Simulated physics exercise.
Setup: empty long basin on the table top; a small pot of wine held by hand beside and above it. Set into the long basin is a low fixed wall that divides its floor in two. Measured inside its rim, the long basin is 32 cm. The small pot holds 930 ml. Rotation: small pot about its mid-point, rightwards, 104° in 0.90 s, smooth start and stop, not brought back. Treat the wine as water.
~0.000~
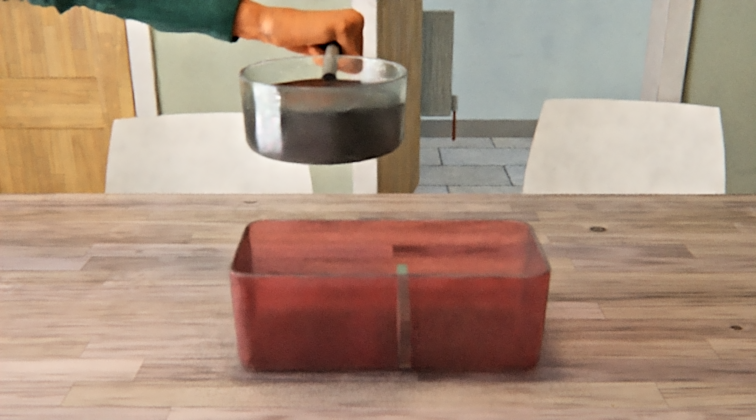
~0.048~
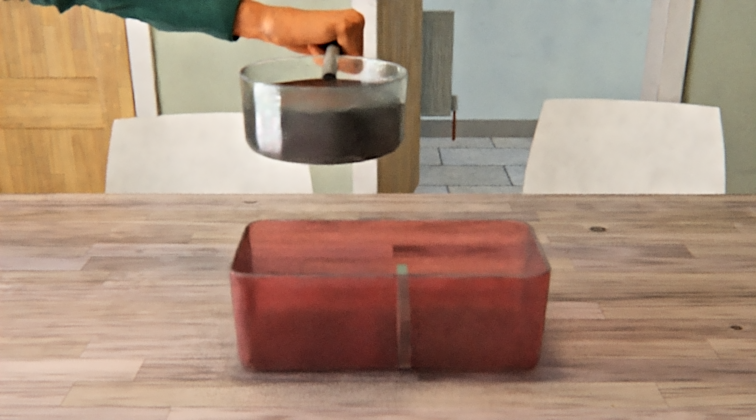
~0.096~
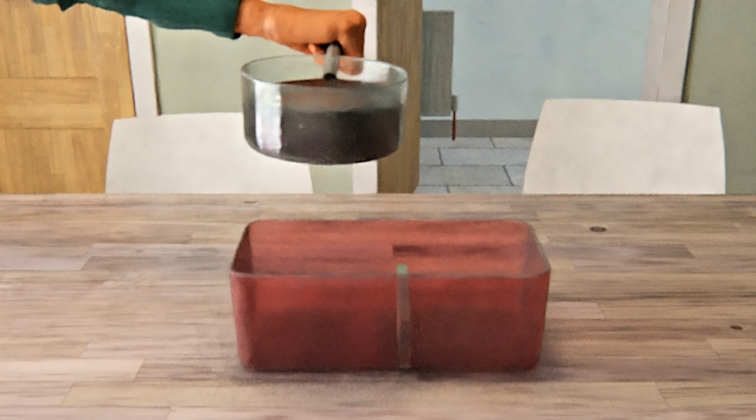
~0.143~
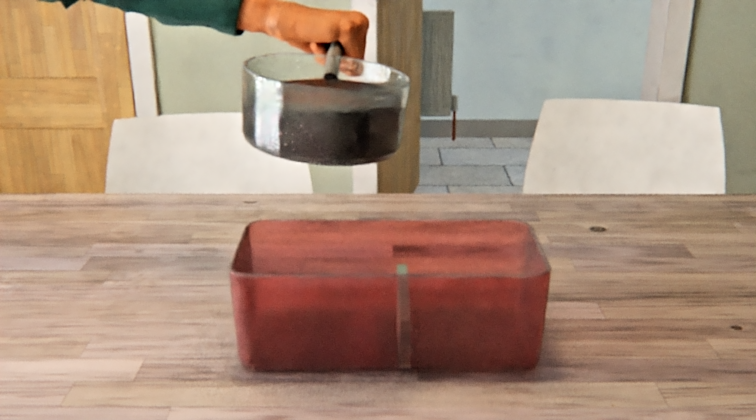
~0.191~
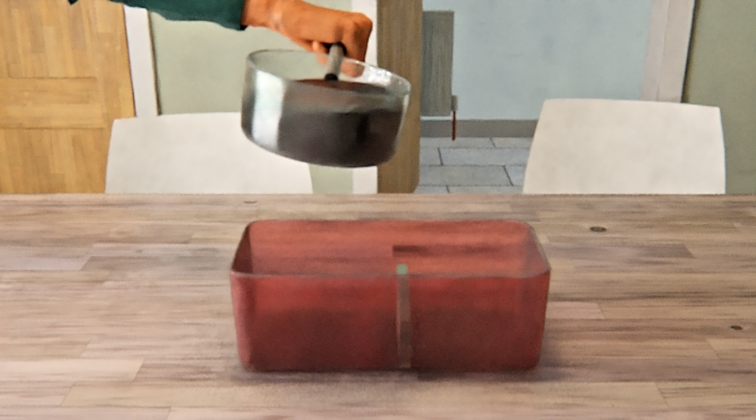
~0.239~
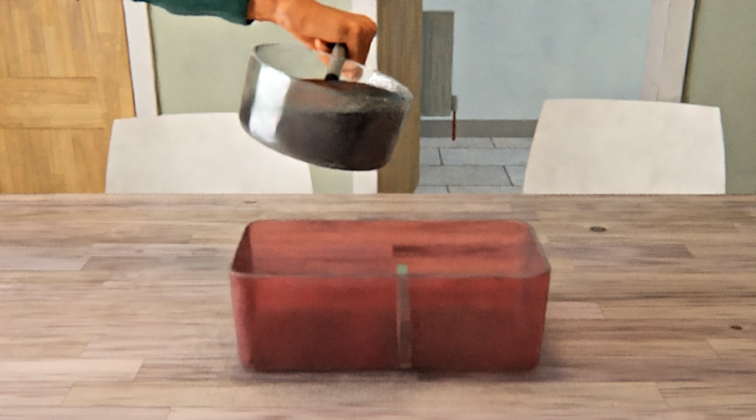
On a wooden table sat an empty, reddish long basin, while a hand above it held a small clear pot of dark wine, then slowly tilted the pot down to the right.
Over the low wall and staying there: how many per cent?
82 out of 100.
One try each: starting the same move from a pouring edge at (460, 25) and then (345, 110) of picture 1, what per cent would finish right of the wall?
80 then 30 %.
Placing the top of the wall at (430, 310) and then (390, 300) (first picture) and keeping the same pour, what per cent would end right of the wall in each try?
The first try gives 50 percent and the second 90 percent.
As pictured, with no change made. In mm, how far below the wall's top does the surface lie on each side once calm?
Noted: Left near 50 mm, right near 14 mm.
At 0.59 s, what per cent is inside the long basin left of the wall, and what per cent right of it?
Around 0 on the left side and 14 on the right side.
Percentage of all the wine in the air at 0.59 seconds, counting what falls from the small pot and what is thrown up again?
About 42 per cent.
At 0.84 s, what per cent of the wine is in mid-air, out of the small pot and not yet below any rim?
In-air share: About 12 %.
By 0.59 s the tilt is 76° and 45 per cent is still to pour, 0 is left of the wall and 13 right of it.
By 0.84 s the tilt is 103° and 9 per cent is still to pour, 6 is left of the wall and 73 right of it.
By 1.11 s the tilt is 104° and 1 per cent is still to pour, 15 is left of the wall and 82 right of it.
By 1.40 s the tilt is 104° and 0 per cent is still to pour, 16 is left of the wall and 83 right of it.
At rest 16 per cent lies left of the wall, 82 right of it and 1 outside.
